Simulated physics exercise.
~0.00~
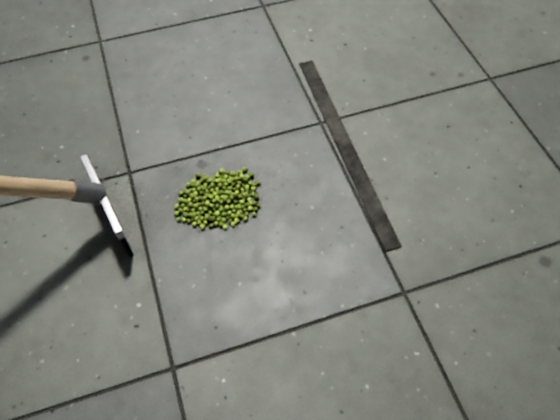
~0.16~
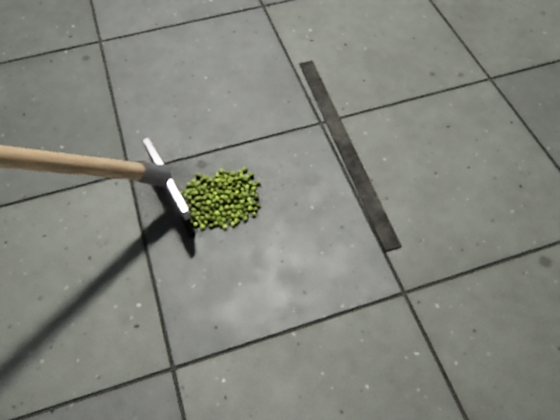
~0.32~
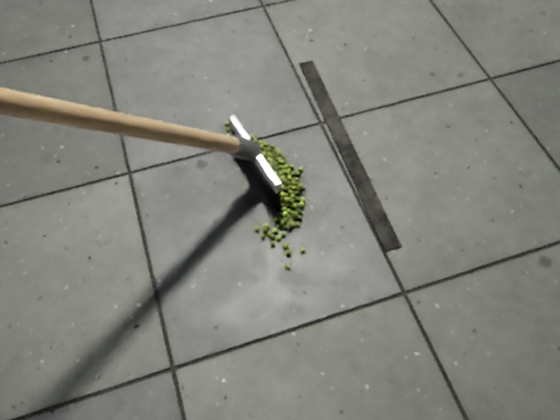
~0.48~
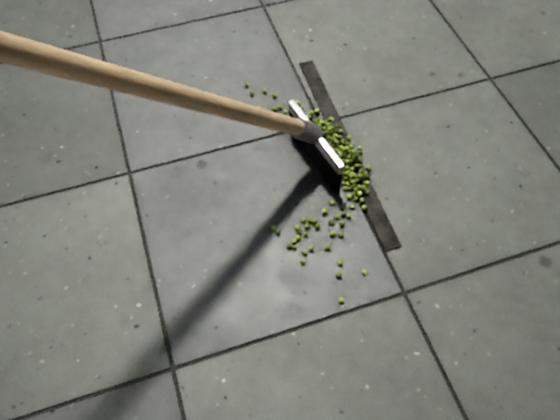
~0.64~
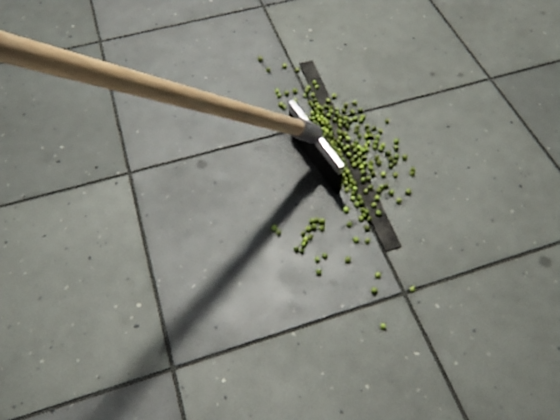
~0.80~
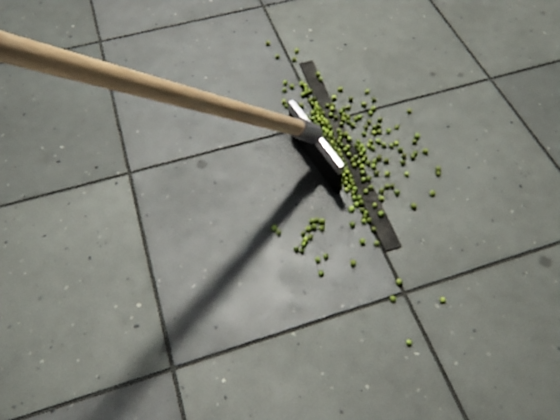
A floor of large grey tiles with dark joints is seen from above at an angle. A squeegee with a pale wooden handle and a white-edged blade stands at the left, a heap of small green peas lies near the middle, and a dark flat strip slants across the tiles to the right. The squeegee moves right, reaches the heap and pushes it toward the strip, some peas trailing behind. It stops just short of the strip while the peas spread onward. At the end, peas lie scattered before, on and beyond the strip.
